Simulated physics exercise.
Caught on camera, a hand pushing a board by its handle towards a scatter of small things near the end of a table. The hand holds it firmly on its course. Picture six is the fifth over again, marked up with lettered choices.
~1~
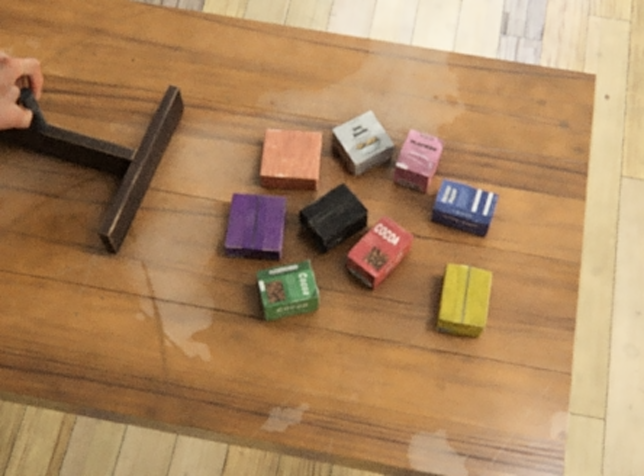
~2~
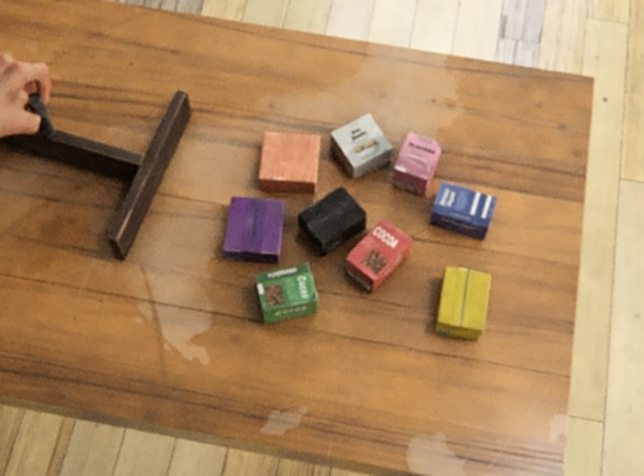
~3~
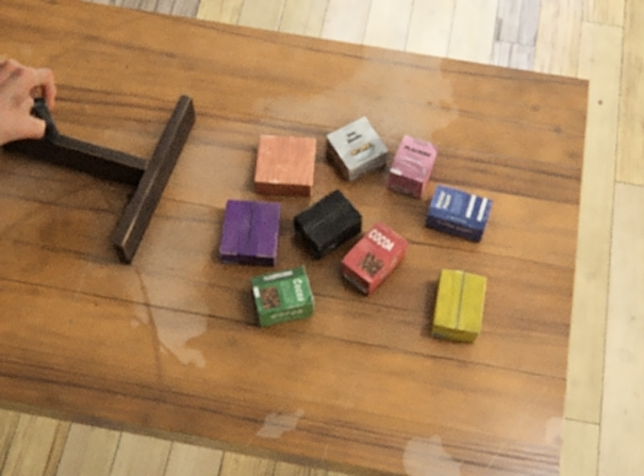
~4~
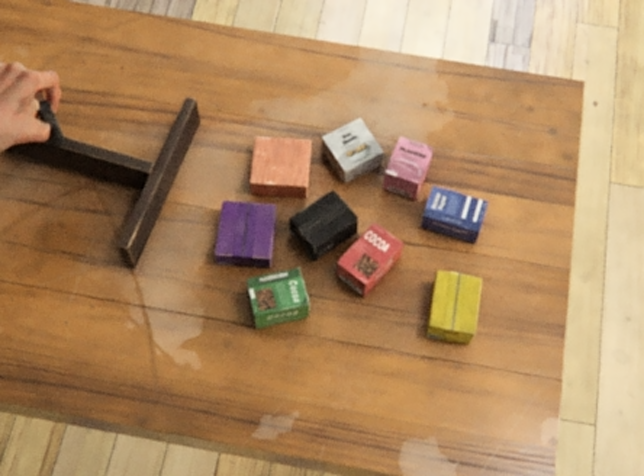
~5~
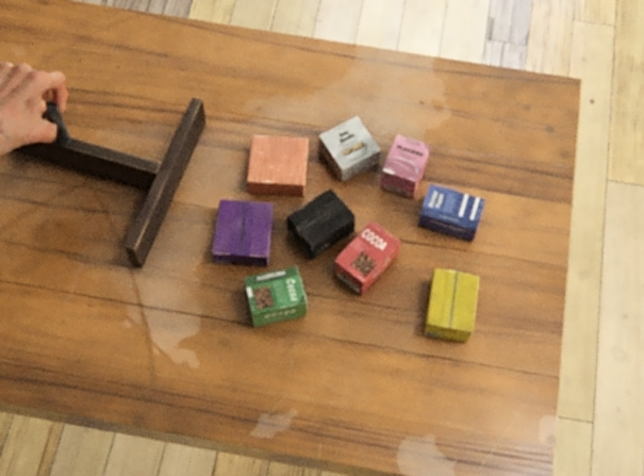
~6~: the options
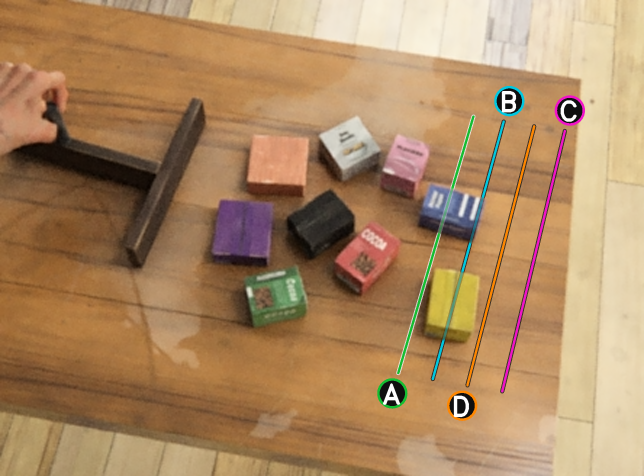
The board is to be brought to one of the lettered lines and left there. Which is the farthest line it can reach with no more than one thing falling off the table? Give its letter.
Line B.
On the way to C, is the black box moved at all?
Yes.
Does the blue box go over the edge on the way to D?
Yes.
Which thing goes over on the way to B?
It is the blue box.
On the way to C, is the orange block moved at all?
By then, yes.
On the marked copy, A at (438, 237); B at (471, 242); C at (536, 253); D at (503, 247).
Following B. Soon after the start, board (274, 188); white box (356, 148); red packet (380, 263).
Later, board (384, 206); blue box (505, 207); yellow box (478, 336).
In the end, board (472, 220); blue box over the edge; black box (551, 261); one fallen.
As for the rest, A is within the limit but short; C drops five; D drops four.
